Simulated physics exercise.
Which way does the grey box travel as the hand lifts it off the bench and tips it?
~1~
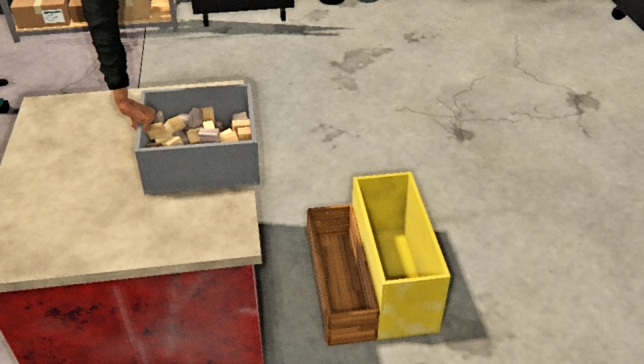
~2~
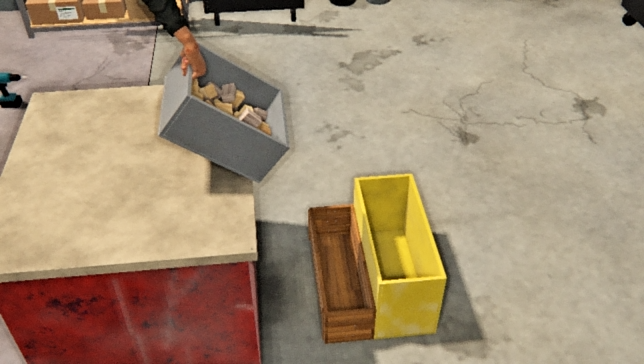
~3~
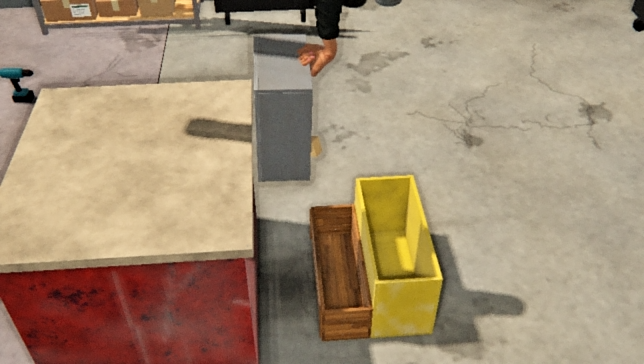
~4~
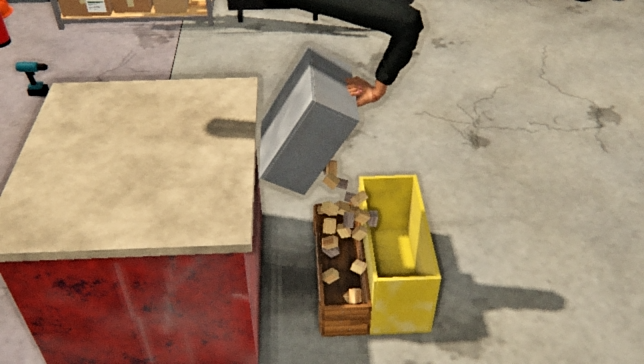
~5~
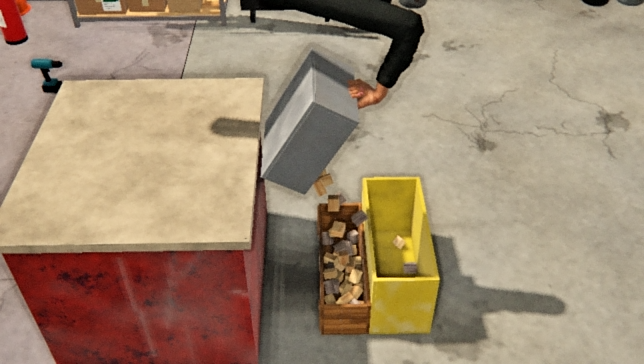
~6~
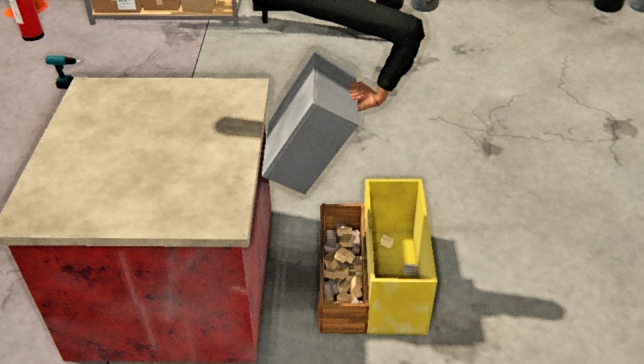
It moves to the right, off the bench top and towards the space above the wooden bin.
